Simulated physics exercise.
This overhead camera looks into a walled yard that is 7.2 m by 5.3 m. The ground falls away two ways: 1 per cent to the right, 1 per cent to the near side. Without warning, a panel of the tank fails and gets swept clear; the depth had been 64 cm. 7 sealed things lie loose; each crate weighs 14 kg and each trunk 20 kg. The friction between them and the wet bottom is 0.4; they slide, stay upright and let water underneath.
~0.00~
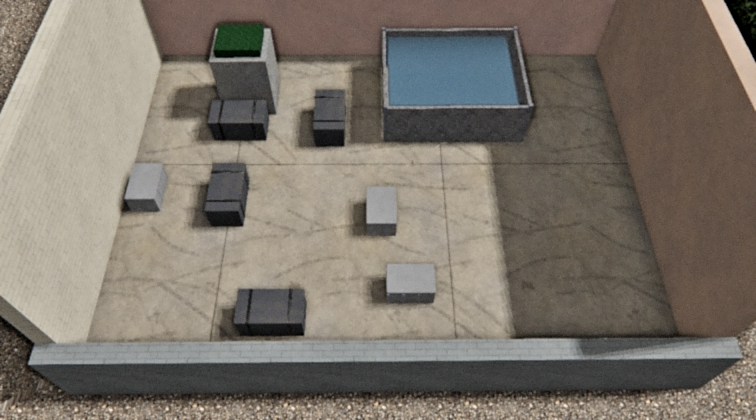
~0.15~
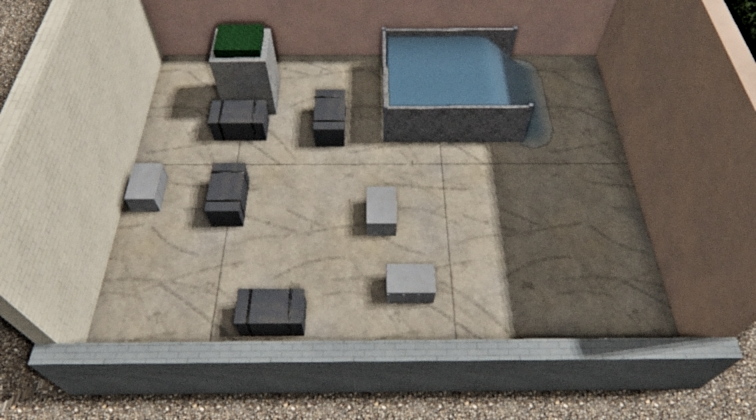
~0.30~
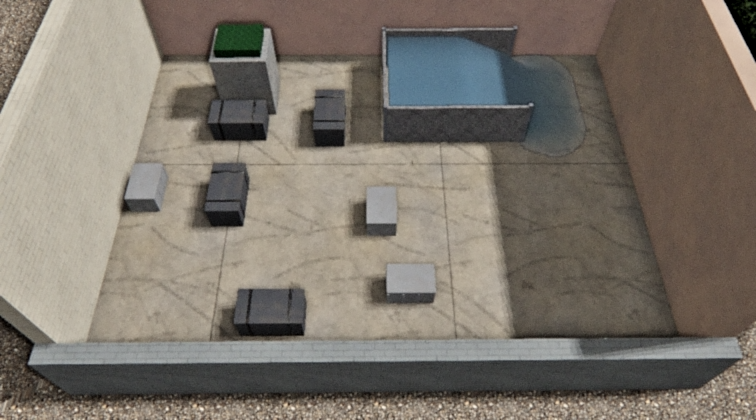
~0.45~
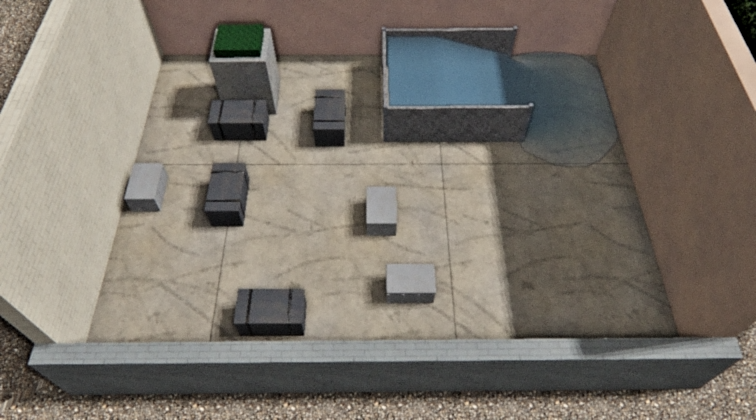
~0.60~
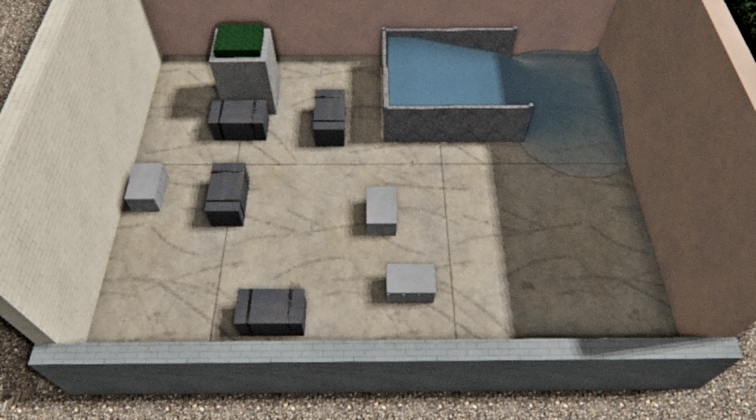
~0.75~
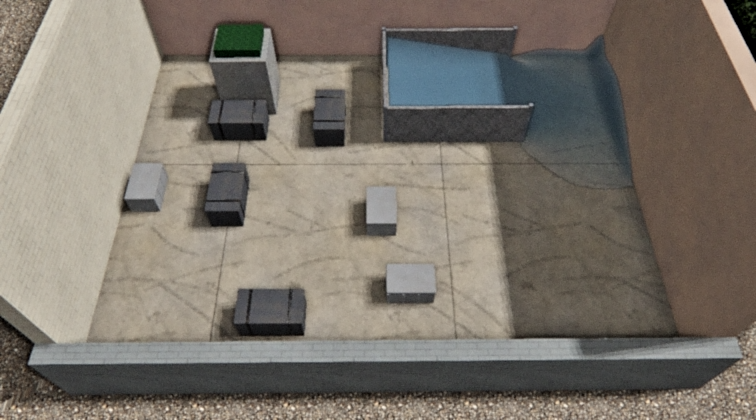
A walled yard with a pale, cracked floor, darker along the right, is seen from a fixed, raised viewpoint. Dark trunks and light grey crates stand around the left and middle, near a planter topped with green at the back left and a blue water tank at the back right. The tank's right side opens, and water pours out, spreads across the floor to the right wall and creeps forward along it, while the boxes stay still.
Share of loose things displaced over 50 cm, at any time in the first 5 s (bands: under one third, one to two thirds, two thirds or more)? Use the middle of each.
The fraction will be beneath one in three.
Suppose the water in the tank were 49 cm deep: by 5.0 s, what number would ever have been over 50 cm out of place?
Then the count would be 0.
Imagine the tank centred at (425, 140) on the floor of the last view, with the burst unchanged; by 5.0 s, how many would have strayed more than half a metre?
Then 2 of them would.
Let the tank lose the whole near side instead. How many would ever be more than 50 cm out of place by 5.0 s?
Then it comes to 4 of them.
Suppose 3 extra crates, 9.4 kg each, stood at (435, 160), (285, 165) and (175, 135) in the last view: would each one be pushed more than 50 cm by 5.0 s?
First stays inside, second stays inside, third stays inside.
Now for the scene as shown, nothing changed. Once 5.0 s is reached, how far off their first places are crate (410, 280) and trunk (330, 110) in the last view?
In that order: 80 cm, 0 cm.
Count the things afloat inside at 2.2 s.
At that time, 0.
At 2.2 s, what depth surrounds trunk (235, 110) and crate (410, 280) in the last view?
Roughly 0 and 0 cm.
After 1.1 s 0 of 7 are over 50 cm from their spots; 0 afloat.
After 2.2 s 0 of 7 are over 50 cm from their spots; 0 afloat.
After 3.5 s 0 of 7 are over 50 cm from their spots; 0 afloat.
After 5.0 s 2 of 7 are over 50 cm from their spots, and 2 have been at some point; 0 afloat.
